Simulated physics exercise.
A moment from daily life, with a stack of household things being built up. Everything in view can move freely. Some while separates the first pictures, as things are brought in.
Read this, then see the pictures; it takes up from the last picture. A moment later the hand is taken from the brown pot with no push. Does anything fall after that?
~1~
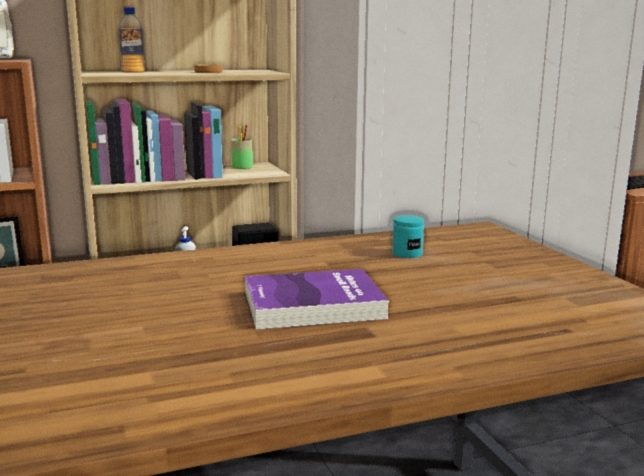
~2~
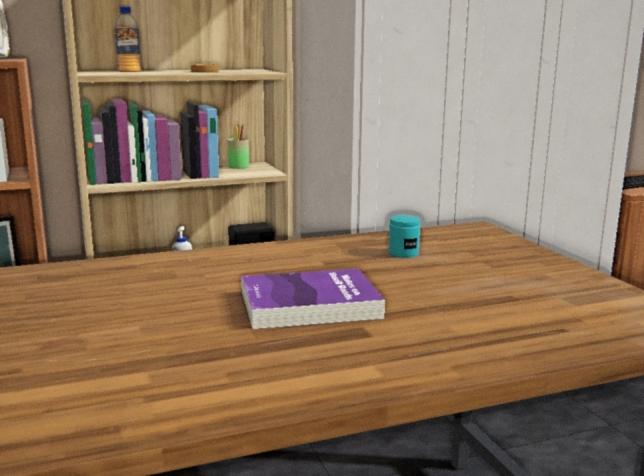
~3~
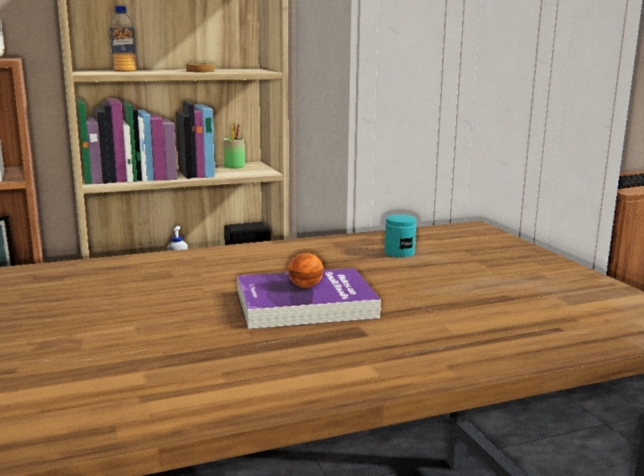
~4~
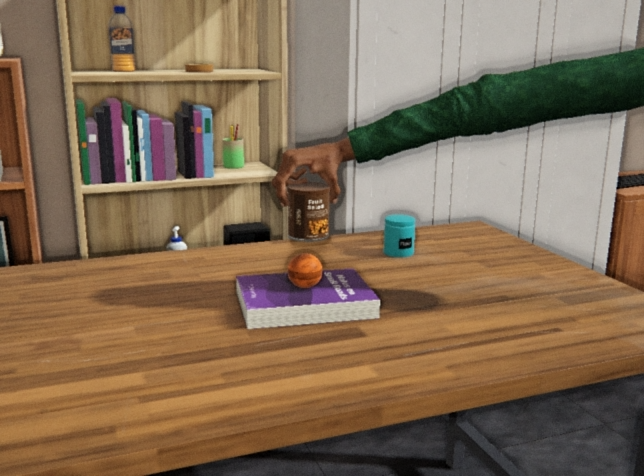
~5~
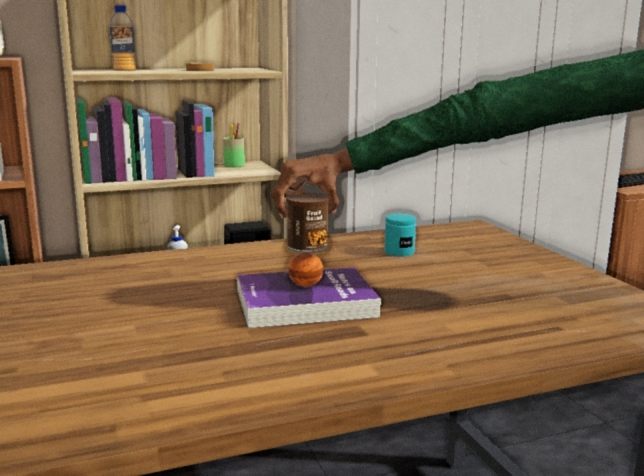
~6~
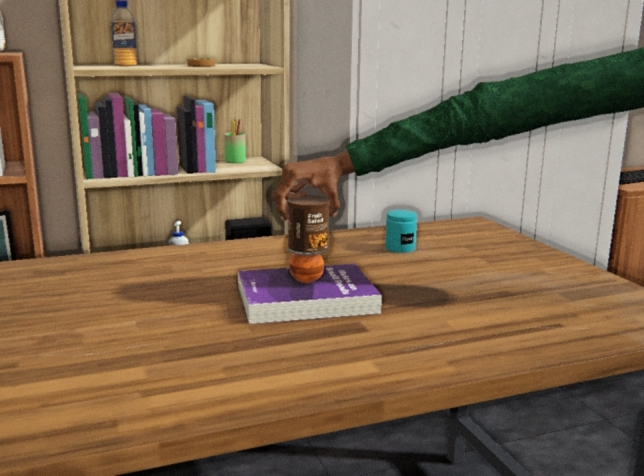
Short answer: It's not safe.
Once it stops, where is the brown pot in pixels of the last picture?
I'd point to roughly (432, 263).
Then, 0.60 s after the last picture, brown pot now fallen.
Then, 0.80 s after the last picture, things are still on the move.
Then, 1.30 s after the last picture, nothing new.
At rest, fallen, brown pot; the other 3 in place. Seen from the same camera at the end, brown pot near (432, 263). The pile comes apart.
